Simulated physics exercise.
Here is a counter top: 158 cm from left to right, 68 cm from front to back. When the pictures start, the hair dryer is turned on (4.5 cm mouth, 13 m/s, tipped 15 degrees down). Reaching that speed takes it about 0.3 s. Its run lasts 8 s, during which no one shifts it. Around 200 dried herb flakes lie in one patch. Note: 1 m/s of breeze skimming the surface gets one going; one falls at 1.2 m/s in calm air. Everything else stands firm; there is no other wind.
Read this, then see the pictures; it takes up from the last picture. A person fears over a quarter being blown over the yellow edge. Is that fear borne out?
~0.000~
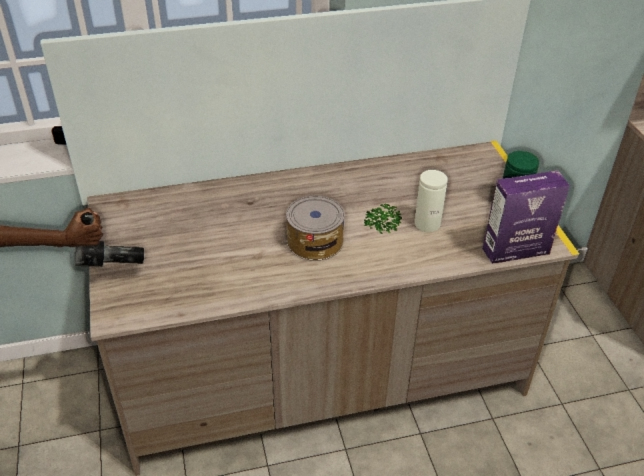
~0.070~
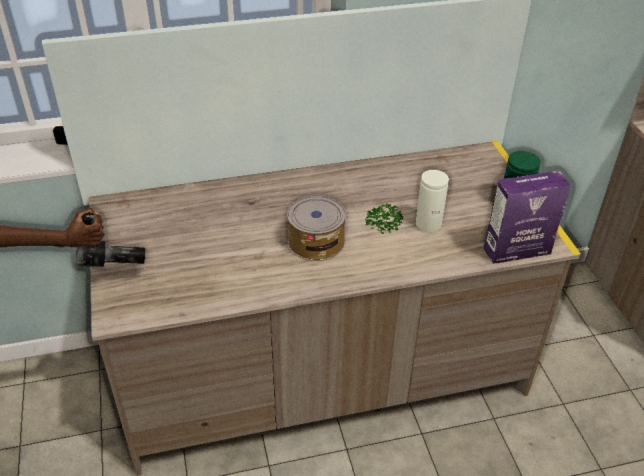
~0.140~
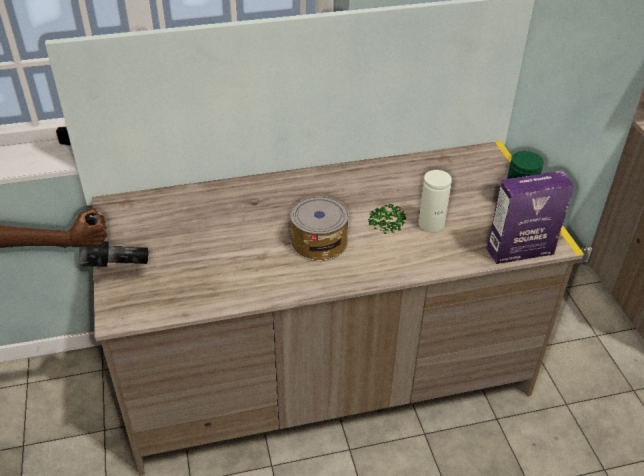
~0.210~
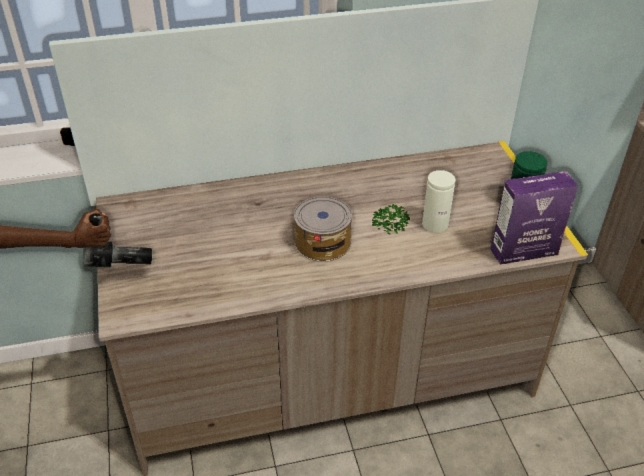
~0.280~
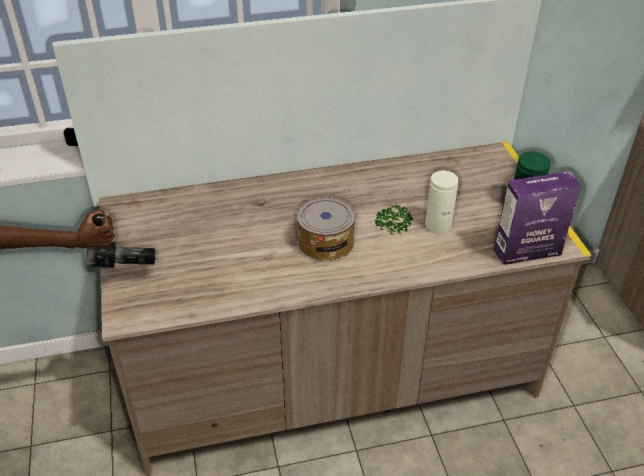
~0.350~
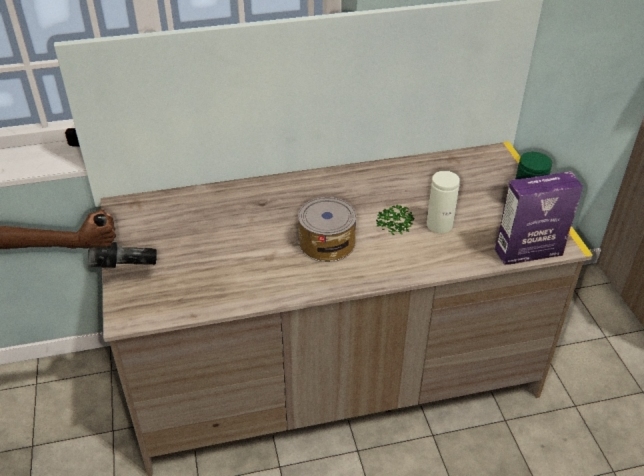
No - I'd predict that edge sees at most a quarter go past.
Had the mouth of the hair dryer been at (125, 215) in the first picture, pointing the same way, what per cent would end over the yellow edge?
Estimate: About 50 %.
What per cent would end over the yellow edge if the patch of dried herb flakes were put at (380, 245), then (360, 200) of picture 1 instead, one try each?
Roughly 30 %, then 5 %.
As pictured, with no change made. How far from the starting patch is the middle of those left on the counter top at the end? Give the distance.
Close to 0 cm.
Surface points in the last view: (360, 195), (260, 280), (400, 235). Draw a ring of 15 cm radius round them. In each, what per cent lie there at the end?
20 %, 0 %, 100 %.
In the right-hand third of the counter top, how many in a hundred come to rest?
I'd estimate around 4 per cent.
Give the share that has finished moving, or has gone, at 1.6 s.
Estimate: Close to 90 %.
After 1.6 s, 8 % are on the move or not yet settled, 0 % are over the yellow edge; the middle of those still in play is near (395, 219).
After 2.6 s, 8 % are on the move or not yet settled, 0 % are over the yellow edge; the middle of those still in play is near (395, 219).
After 4.4 s, 7 % are on the move or not yet settled, 0 % are over the yellow edge; the middle of those still in play is near (395, 219).
After 8.0 s, at the end, 0 % are over the yellow edge; the middle of those still in play is near (395, 219).
